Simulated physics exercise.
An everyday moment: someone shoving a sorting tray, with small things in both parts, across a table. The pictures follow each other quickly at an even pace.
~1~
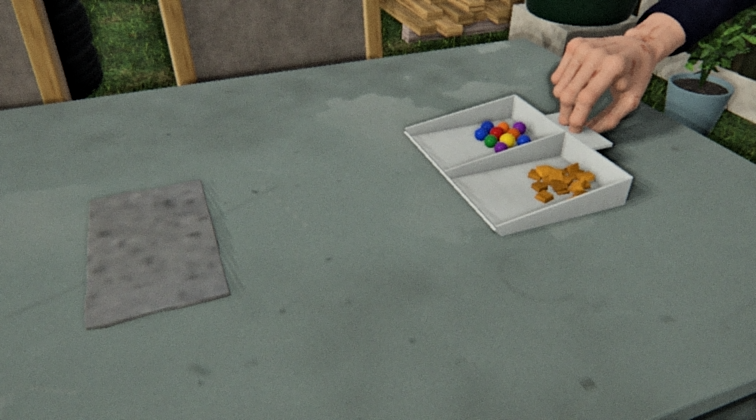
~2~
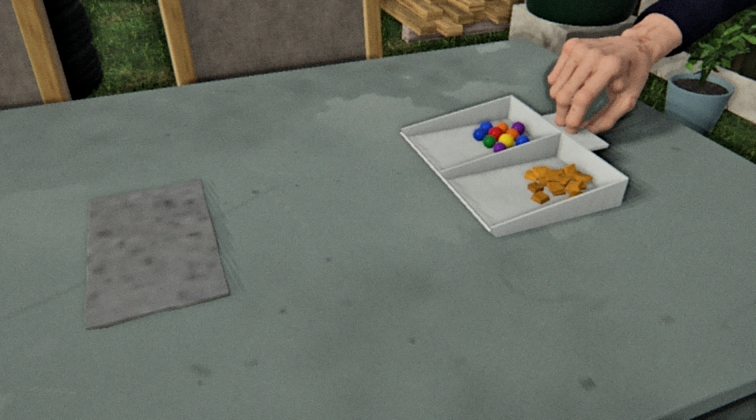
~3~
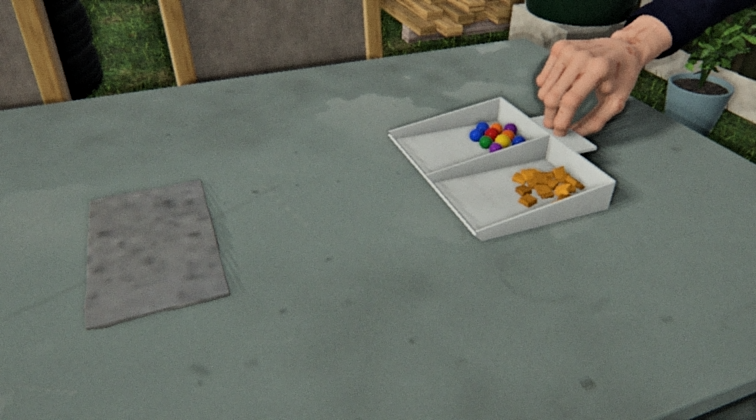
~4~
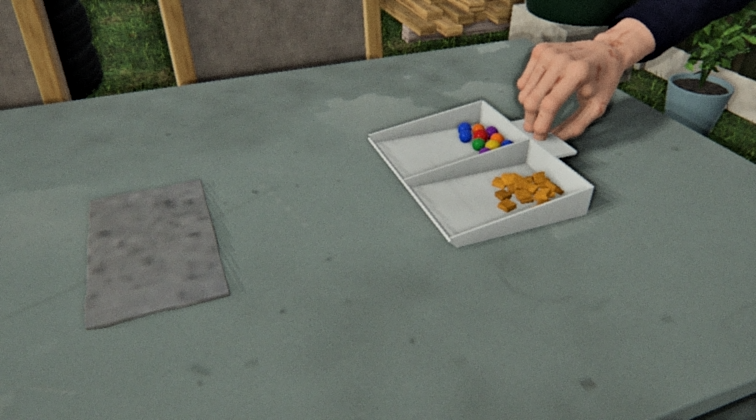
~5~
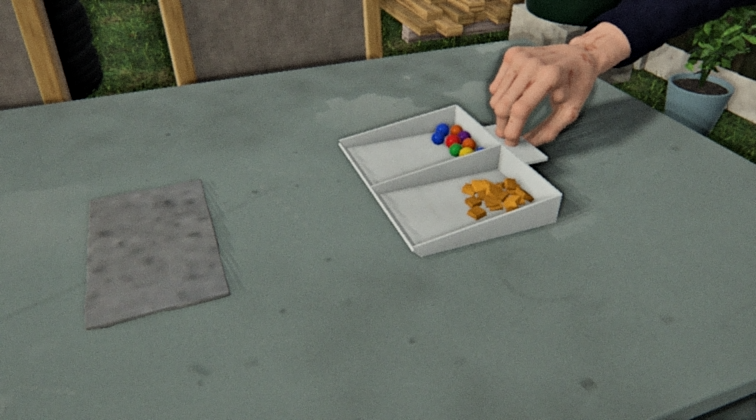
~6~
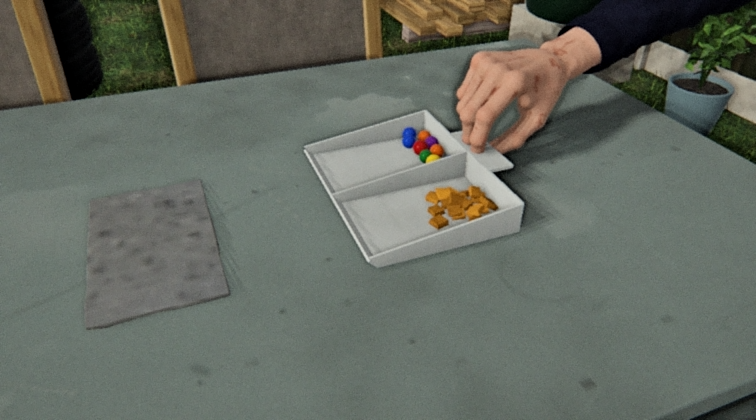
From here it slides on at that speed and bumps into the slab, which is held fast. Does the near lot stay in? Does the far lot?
The near lot stays in the tray; the far lot sends some over the front rim.
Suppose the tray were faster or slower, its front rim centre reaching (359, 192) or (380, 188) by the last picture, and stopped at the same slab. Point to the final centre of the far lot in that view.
Around (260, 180) in the first try, (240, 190) in the second.
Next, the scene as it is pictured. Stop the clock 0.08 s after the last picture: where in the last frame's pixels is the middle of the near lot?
Roughly at (397, 219).
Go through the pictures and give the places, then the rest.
In the first picture, front rim (444, 174), at rest; slab (155, 272); near lot (565, 180), a few small crackers; far lot (497, 134), a few glass marbles.
In the second picture, front rim (440, 175), hardly any of the way covered; far lot (496, 134).
In the third picture, front rim (426, 178), about a tenth of the way covered; near lot (551, 184).
In the fourth picture, front rim (404, 183), roughly a quarter of the way covered; far lot (481, 137).
In the fifth picture, front rim (371, 190), roughly a third of the way covered; near lot (493, 192).
In the sixth picture, front rim (332, 198), roughly half of the way covered; slab (155, 272); near lot (456, 201); far lot (421, 148).
Then, 0.08 s later than the last frame, tray still sliding, front rim near (276, 210); near lot all inside; far lot all inside.
Then, 0.26 s later than the last frame, tray stopped at the slab; near lot all inside, moved towards the front rim; far lot all inside, moved towards the front rim.
Then, 0.47 s later than the last frame, tray stopped at the slab; near lot all inside, moved towards the front rim; far lot roughly two thirds out of the tray.
When it is over, tray stopped at the slab; near lot all inside, moved towards the front rim; far lot roughly two thirds out of the tray.
